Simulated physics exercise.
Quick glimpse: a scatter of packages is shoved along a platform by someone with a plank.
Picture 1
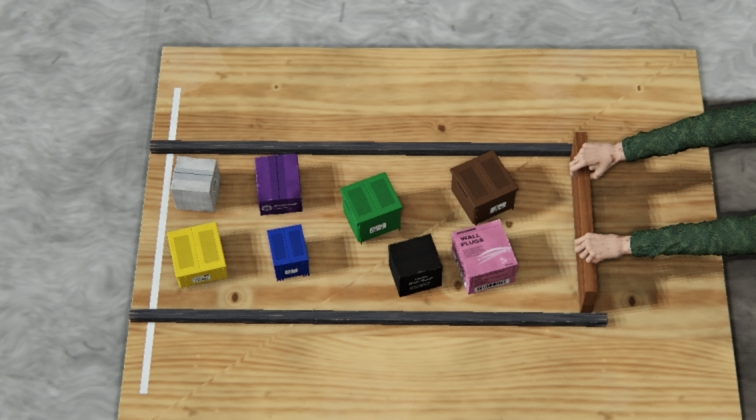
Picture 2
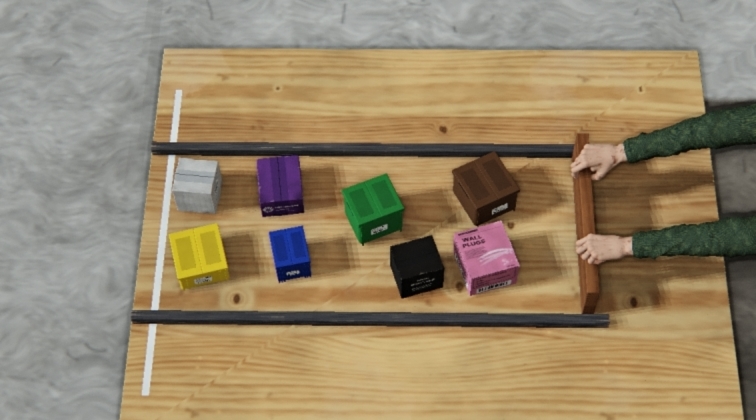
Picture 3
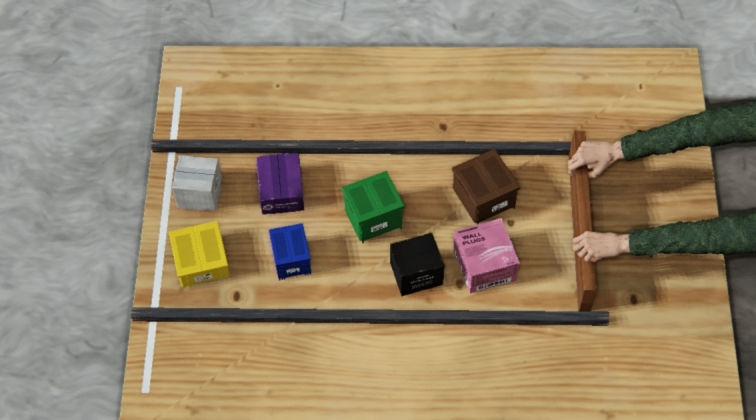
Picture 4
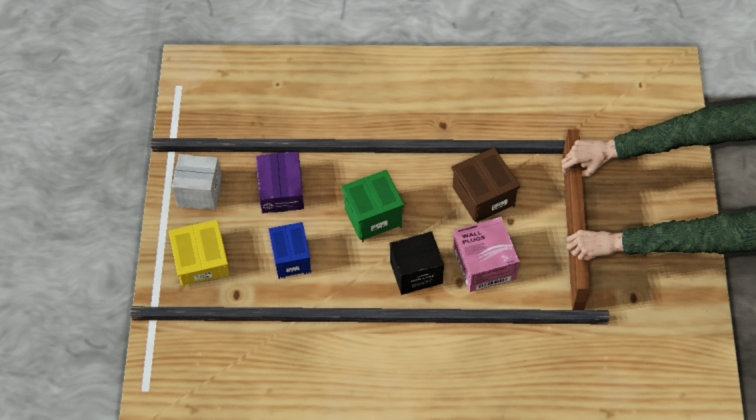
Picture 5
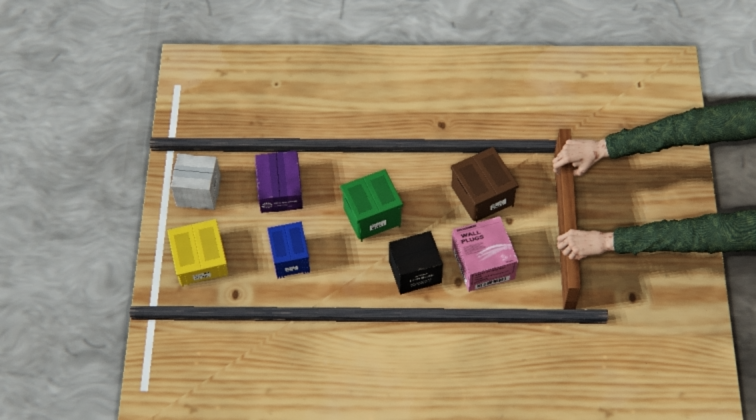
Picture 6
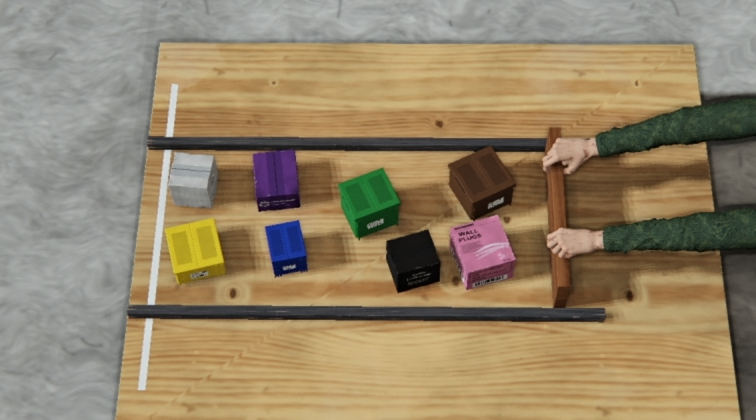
In this clip, two hands in green sleeves hold a wooden plank at the right of a table and slide it slightly left between two dark rails, while the scattered colourful boxes in front of it stay in place.
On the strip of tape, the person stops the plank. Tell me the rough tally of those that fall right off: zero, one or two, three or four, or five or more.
The edge claims more than four.
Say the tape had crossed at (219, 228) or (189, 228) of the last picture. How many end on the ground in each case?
3 and 6.
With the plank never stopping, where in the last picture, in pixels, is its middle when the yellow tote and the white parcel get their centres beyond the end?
Around (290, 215), then around (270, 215).
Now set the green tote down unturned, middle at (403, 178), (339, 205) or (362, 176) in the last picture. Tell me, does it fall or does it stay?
Spot by spot: It ends up off; it ends up off; it ends up off.
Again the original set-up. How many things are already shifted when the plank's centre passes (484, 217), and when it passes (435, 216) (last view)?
First 3, then 4.
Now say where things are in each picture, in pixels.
The first picture shows white parcel (196, 185); yellow tote (198, 255); purple box (279, 185); plank (583, 222); tape (162, 231).
The second picture shows yellow tote (200, 257); black box (417, 267).
The third picture shows purple box (280, 184); plank (582, 220).
The fourth picture shows white parcel (198, 182); pink box (485, 255).
The fifth picture shows yellow tote (198, 253); blue tote (289, 250).
The sixth picture shows white parcel (194, 181); yellow tote (196, 252); purple box (277, 181); plank (557, 217); tape (159, 227).
Soon after, none off yet; white parcel at rest near (194, 181); yellow tote at rest near (196, 252); purple box at rest near (277, 181).
After that, none off yet; white parcel displaced about its own width near (161, 182); yellow tote displaced about its own width near (136, 251); purple box displaced about its own width near (214, 171).
In the end, the number that fall off is five or more; gone, brown tote, pink box, black box, green tote, blue tote, purple box, yellow tote and white parcel.
